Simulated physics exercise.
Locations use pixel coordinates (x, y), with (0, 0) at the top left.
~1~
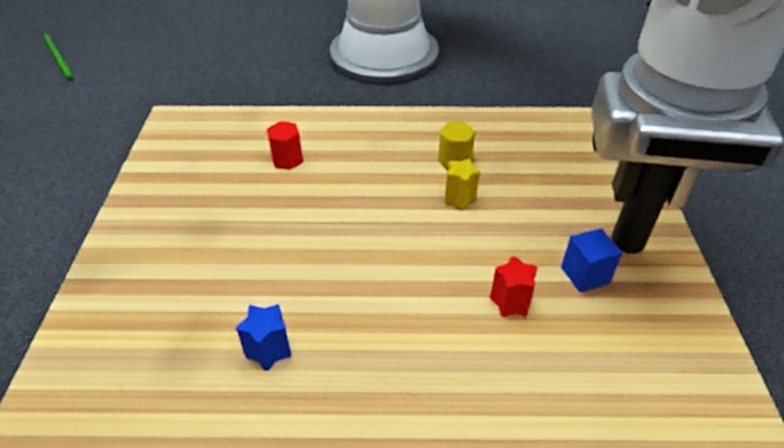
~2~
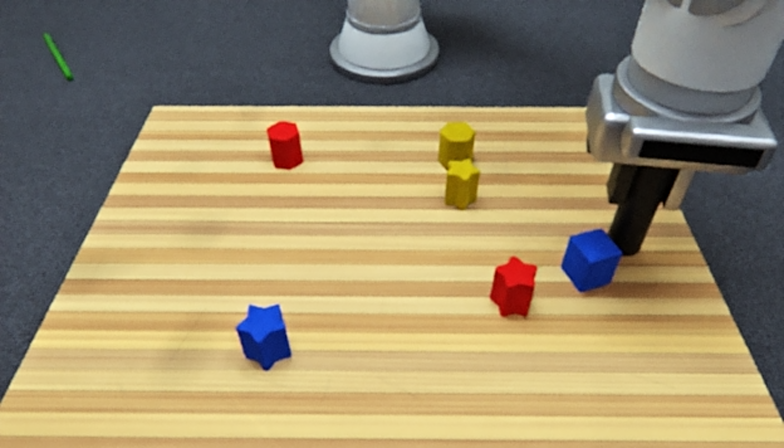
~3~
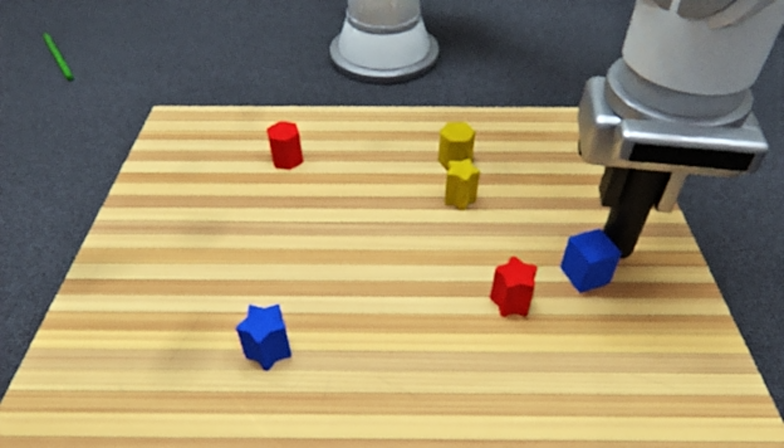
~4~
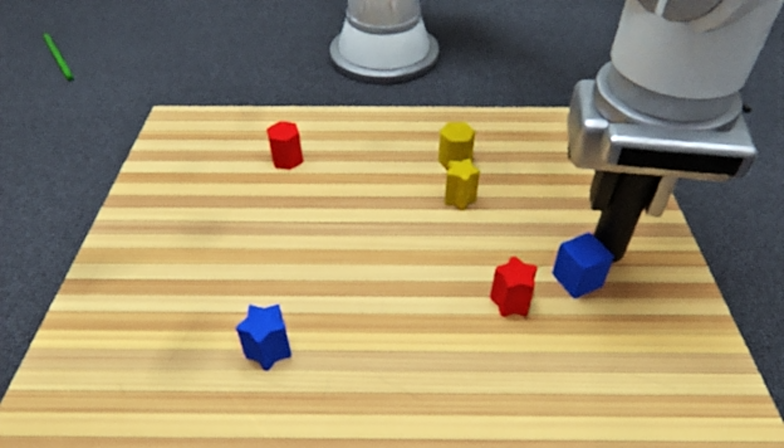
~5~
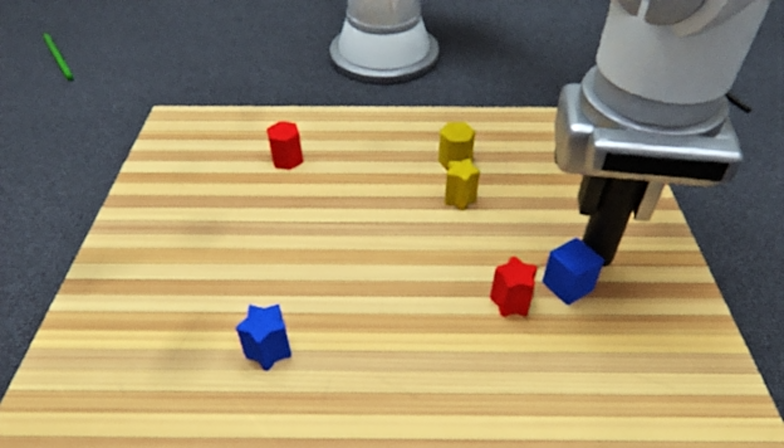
On a striped wooden board scattered with red, yellow and blue blocks, a robot arm moved its dark stick left against the blue cube, then nudged it a short way toward the red star-shaped block.
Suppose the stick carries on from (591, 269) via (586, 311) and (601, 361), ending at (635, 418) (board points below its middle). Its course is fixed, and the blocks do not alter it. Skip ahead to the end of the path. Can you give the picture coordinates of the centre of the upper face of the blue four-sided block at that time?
For the centre of its top, I'd go with (558, 275).
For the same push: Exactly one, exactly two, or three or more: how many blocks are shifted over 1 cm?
My guess is one.
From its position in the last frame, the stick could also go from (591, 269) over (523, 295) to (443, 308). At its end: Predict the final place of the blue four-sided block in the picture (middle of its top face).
(521, 304)
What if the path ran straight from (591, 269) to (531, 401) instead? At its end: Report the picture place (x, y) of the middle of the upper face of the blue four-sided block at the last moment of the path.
That would be at about pixel (531, 289).
On the path given first. One third of the way, stick at (592, 298); blue four-sided block at (558, 275), turned 45° clockwise.
Two thirds of the way, stick at (608, 349); blue four-sided block at (558, 275), turned 45° clockwise.
At the end, stick at (642, 405); red star-shaped block still; blue four-sided block at (558, 275), turned 45° clockwise.
